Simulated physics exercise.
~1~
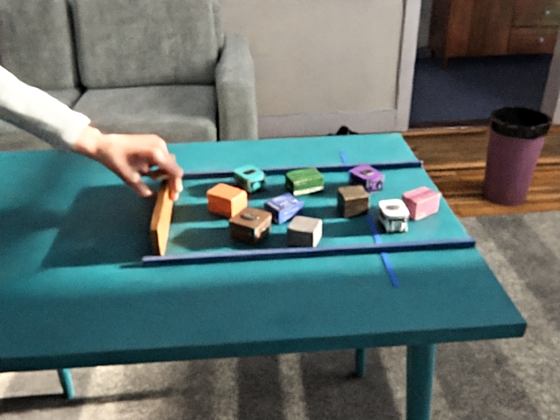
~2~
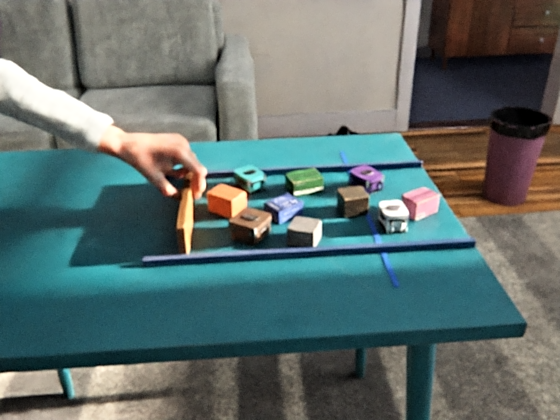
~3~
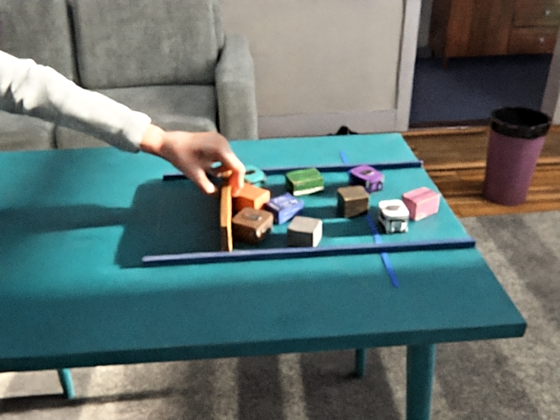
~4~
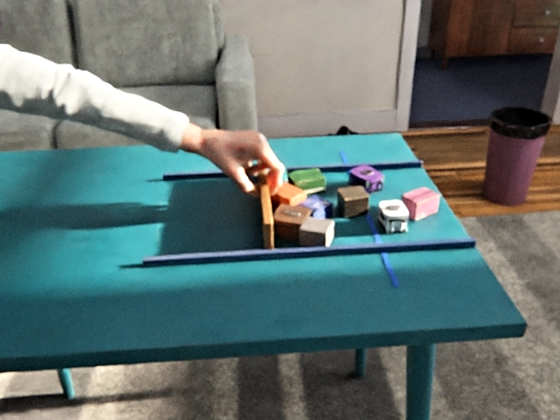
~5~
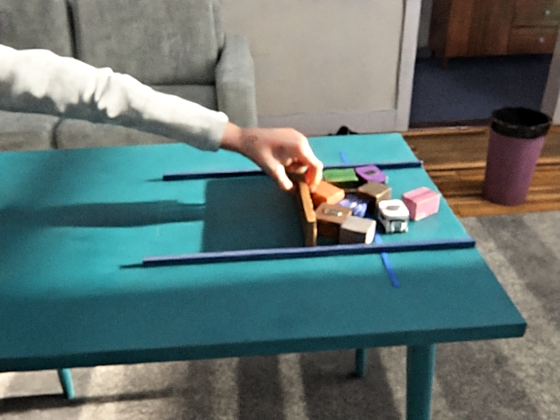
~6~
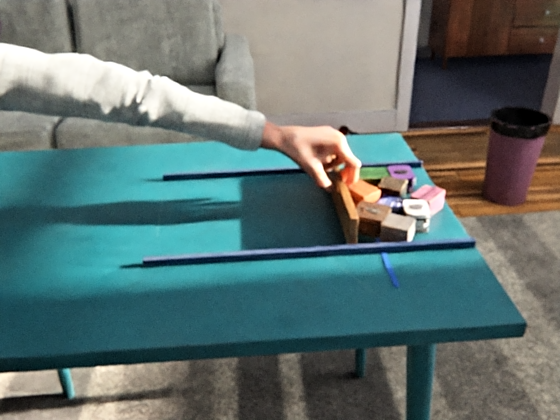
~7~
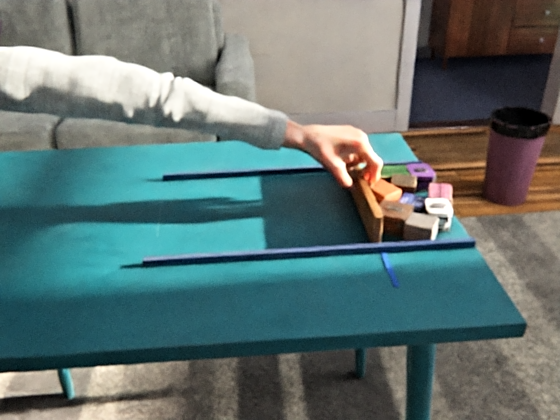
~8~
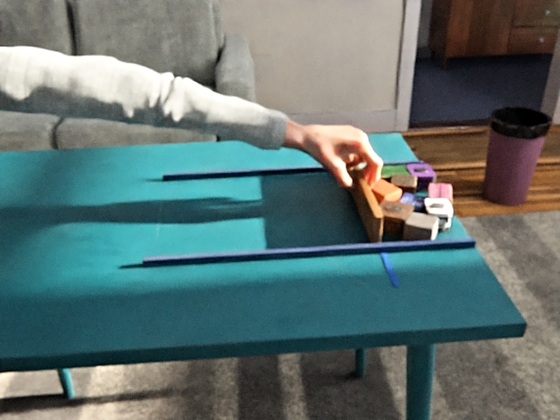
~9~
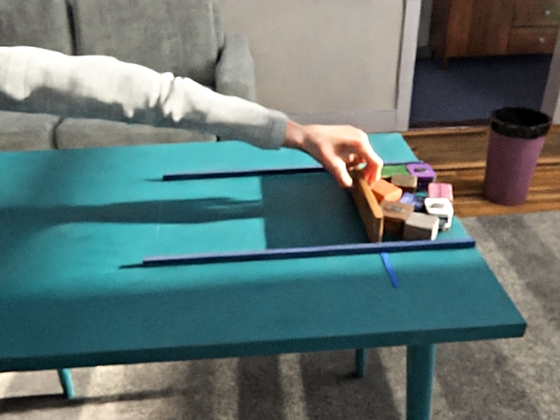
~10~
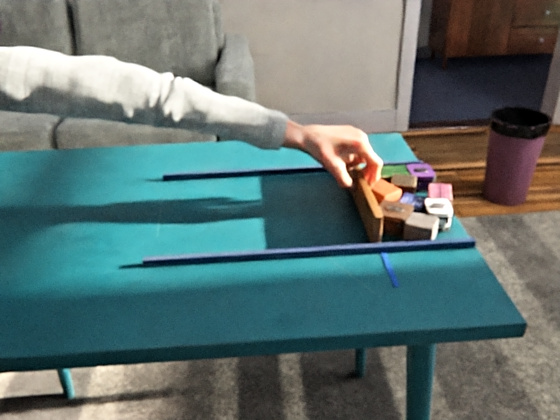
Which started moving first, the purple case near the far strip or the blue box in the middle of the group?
The blue box started moving first, as the board pushed the nearer blocks along. The purple case stayed put until later in the sweep.
